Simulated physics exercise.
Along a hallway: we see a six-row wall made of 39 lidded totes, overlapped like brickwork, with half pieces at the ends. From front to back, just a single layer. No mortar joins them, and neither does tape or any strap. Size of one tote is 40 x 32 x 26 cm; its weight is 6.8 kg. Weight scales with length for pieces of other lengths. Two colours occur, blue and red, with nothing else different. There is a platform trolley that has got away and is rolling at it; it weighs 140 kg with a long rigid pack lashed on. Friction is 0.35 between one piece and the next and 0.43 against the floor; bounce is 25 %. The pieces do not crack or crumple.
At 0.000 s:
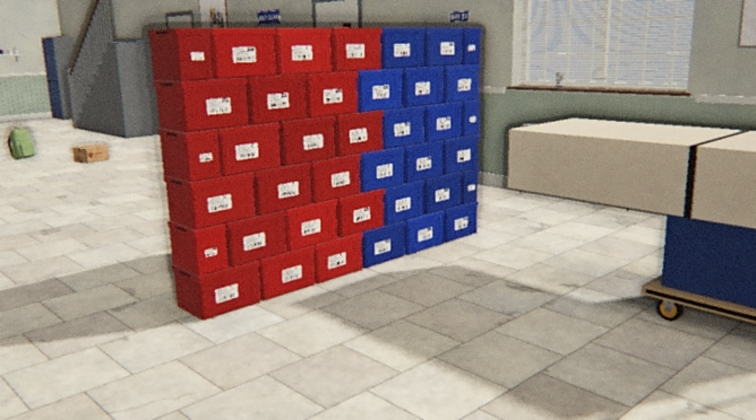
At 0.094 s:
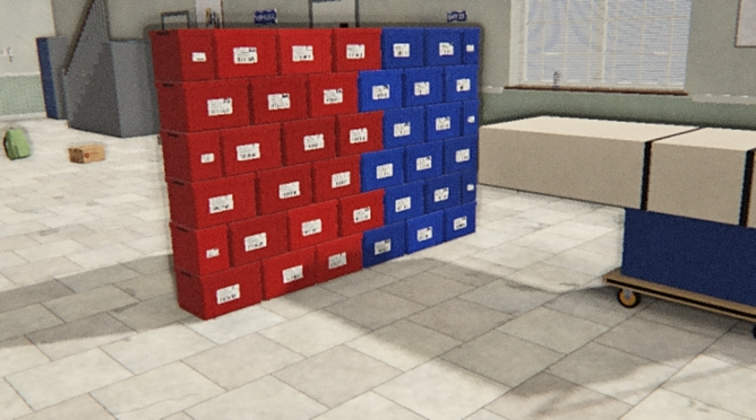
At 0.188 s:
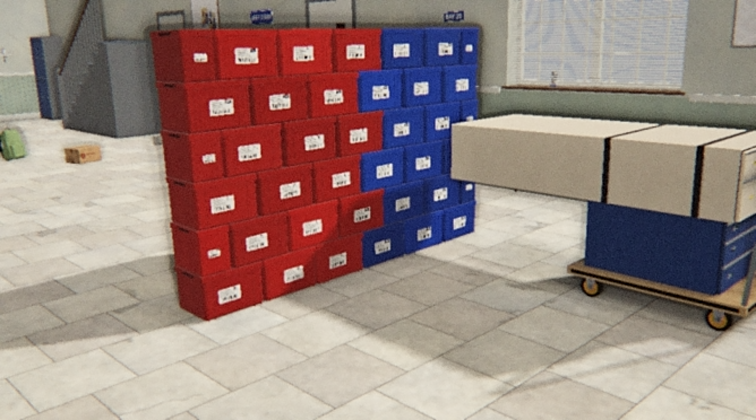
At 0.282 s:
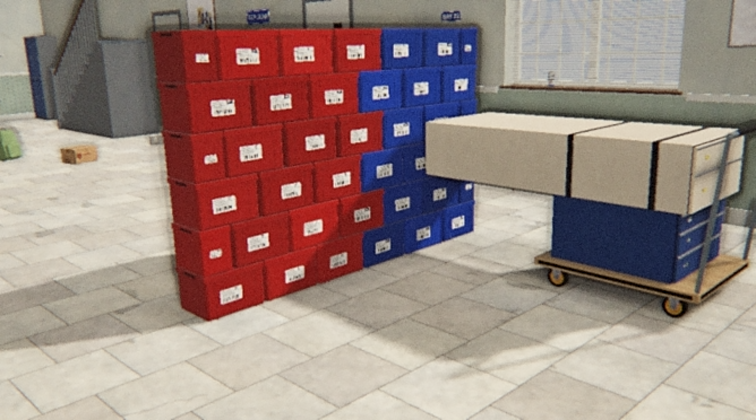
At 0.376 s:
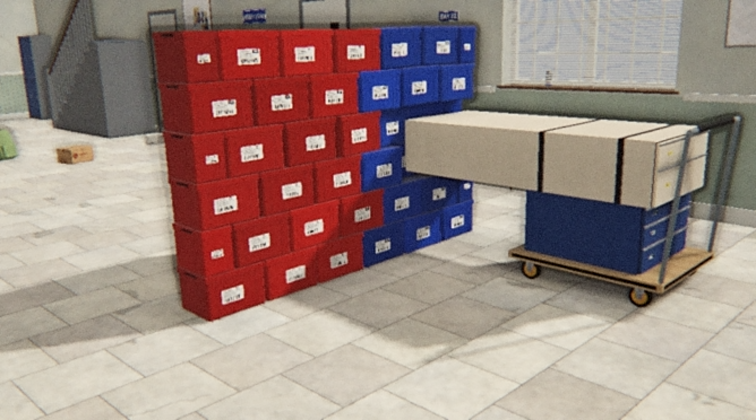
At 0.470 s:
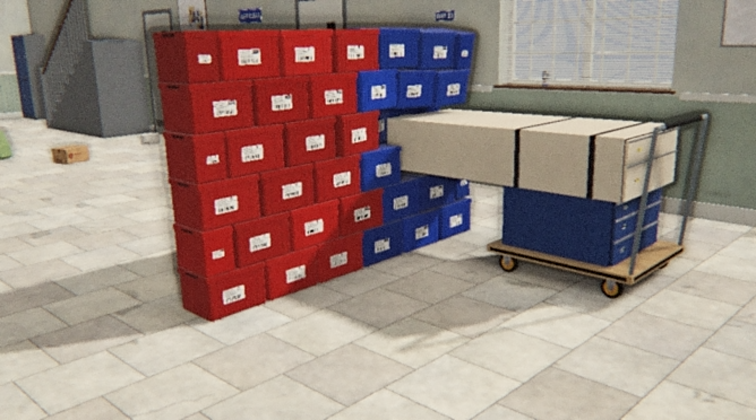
The clip opens on a brick-patterned wall of red and blue lidded totes in a tiled hall, with a loaded platform trolley at the right. The trolley rolls leftward, carrying long pale boxes above a blue unit, until the boxes push into the blue section, shifting several totes while the red side stays still.
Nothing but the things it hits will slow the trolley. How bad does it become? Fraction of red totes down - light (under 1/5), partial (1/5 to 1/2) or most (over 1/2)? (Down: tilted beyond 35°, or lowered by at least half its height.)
Light.
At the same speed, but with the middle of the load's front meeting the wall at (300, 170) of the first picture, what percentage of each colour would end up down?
Result - red: 70 %; blue: 10 %.
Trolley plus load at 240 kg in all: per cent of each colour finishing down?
Red 0, blue 60 per cent.
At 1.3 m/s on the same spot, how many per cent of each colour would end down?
You'd end up with red at 0 per cent down and blue at 60 per cent.
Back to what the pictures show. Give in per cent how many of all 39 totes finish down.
That comes to around 25 percent.
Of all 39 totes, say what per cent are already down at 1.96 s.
At that instant, 25 percent.
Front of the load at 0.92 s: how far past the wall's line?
Reading: Approx. 100 cm past the line.
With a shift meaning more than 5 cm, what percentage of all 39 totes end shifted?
40 percent.
Around 0.62 s, load 53 cm past the wall's line, still rolling; none of the 21 red totes down (3 of 39 in all colours); top red tote unmoved; top blue tote tipped 6°.
Around 0.92 s, load 99 cm past the wall's line, still rolling; none of the 21 red totes down (7 of 39 in all colours); top red tote unmoved; top blue tote tipped 22°.
Around 1.28 s, load 1.33 m past the wall's line, still rolling; none of the 21 red totes down (8 of 39 in all colours); top red tote unmoved; top blue tote tipped 47°, 12 cm lower.
Around 1.96 s, load 1.58 m past the wall's line, still rolling; none of the 21 red totes down (9 of 39 in all colours); top red tote unmoved; top blue tote tipped 58°, 38 cm lower.
Finally (3.6 s), load 1.59 m past the wall's line, stopped; none of the 21 red totes down (9 of 39 in all colours); top red tote unmoved; top blue tote 80 cm lower. That is 0 per cent. Seen by the last camera, middles, top red tote near (291, 53), top blue tote near (368, 154).
